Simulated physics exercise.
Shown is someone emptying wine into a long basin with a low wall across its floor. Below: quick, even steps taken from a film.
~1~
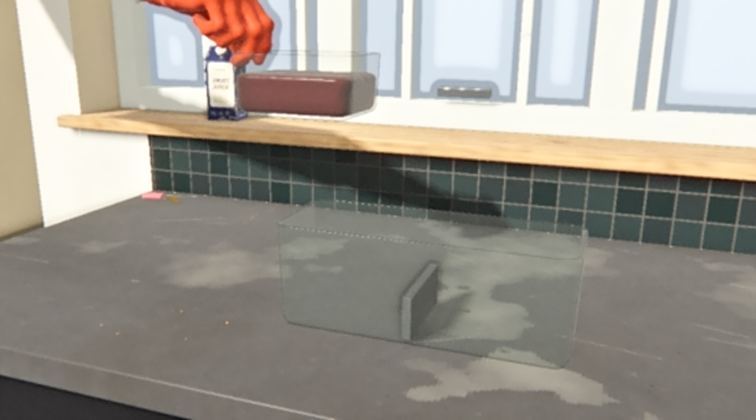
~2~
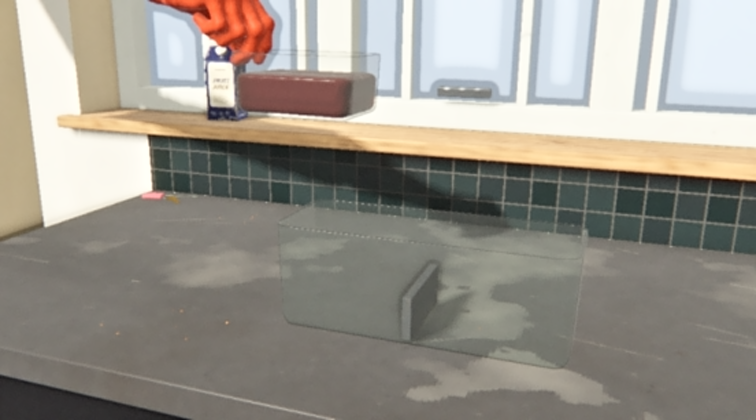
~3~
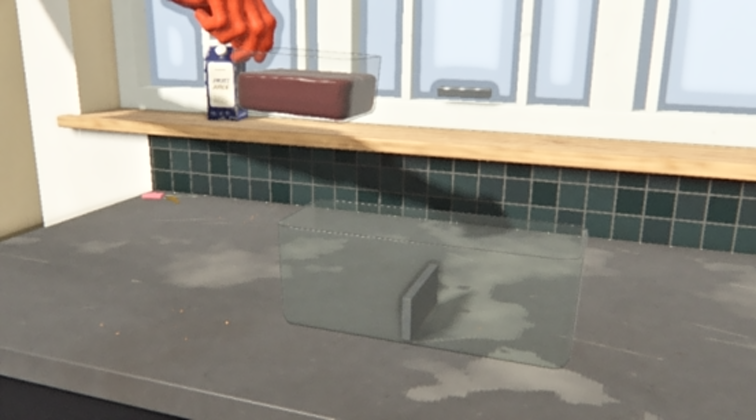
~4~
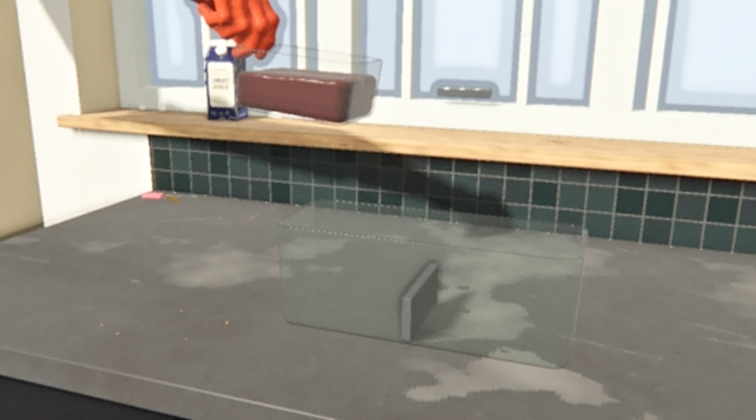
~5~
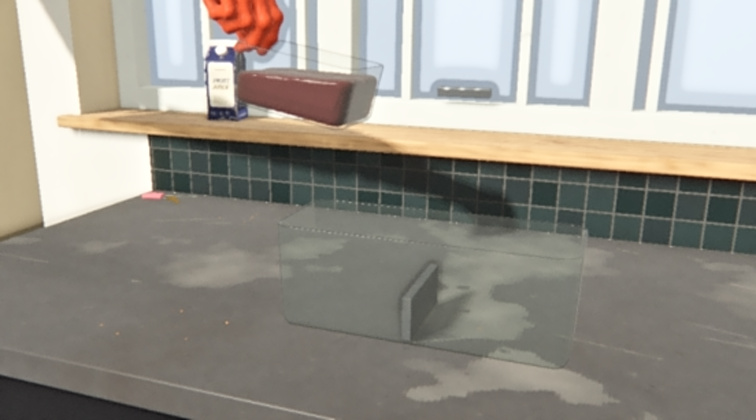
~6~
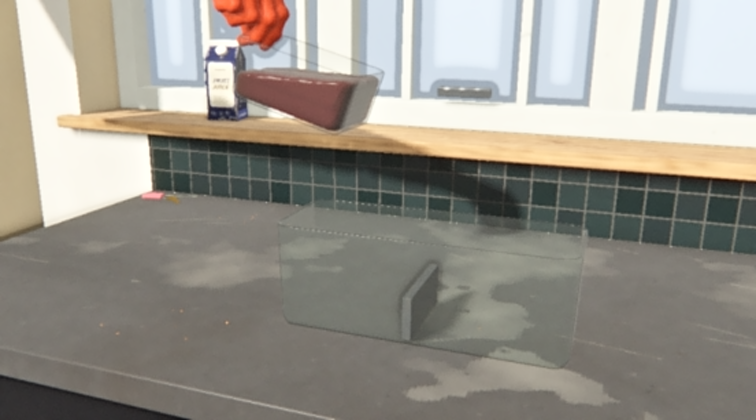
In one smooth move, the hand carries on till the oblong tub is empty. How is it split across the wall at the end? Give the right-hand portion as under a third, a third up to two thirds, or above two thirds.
The right-hand portion is a third up to two thirds.
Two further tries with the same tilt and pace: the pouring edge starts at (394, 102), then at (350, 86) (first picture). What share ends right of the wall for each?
First try 60 %, second try 0 %.
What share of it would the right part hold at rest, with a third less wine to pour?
Estimate: Close to 5 per cent.
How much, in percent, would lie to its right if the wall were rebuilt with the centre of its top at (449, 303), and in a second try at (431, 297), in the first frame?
Roughly 15 % and then 35 %.
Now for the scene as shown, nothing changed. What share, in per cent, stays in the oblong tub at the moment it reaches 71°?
Roughly 40 percent.
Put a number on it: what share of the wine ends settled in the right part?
Roughly 40 %.
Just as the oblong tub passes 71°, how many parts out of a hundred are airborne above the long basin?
I'd say some 40 per cent of it.
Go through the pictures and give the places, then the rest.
In the first picture, it leans 0°; its right rim is at (367, 57); the wine meets the walls at (257, 73) and (366, 76); the long basin's rim runs from (297, 212) to (584, 245); the wall's top is at (422, 282).
In the second picture, it leans 1°; its right rim is at (367, 57); the wine meets the walls at (257, 72) and (366, 77).
In the third picture, it leans 3°; its right rim is at (368, 60); the wine meets the walls at (258, 71) and (367, 77).
In the fourth picture, it leans 6°; its right rim is at (369, 64); the wine meets the walls at (258, 71) and (366, 79).
In the fifth picture, it leans 11°; its right rim is at (370, 69); the wine meets the walls at (258, 70) and (368, 80).
In the sixth picture, it leans 16°; its right rim is at (371, 76); the wine meets the walls at (258, 70) and (370, 80).
A moment on, the oblong tub is tipped part way and 42 per cent is still to pour, 6 is left of the wall and 10 right of it.
Next, the oblong tub is tipped right over and 8 per cent is still to pour, 36 is left of the wall and 42 right of it.
Then the oblong tub is tipped right over and 0 per cent is still to pour, 52 is left of the wall and 42 right of it.
Later the oblong tub is tipped right over and 0 per cent is still to pour, 52 is left of the wall and 42 right of it.
In the end 53 per cent lies left of the wall, 42 right of it and 5 outside.
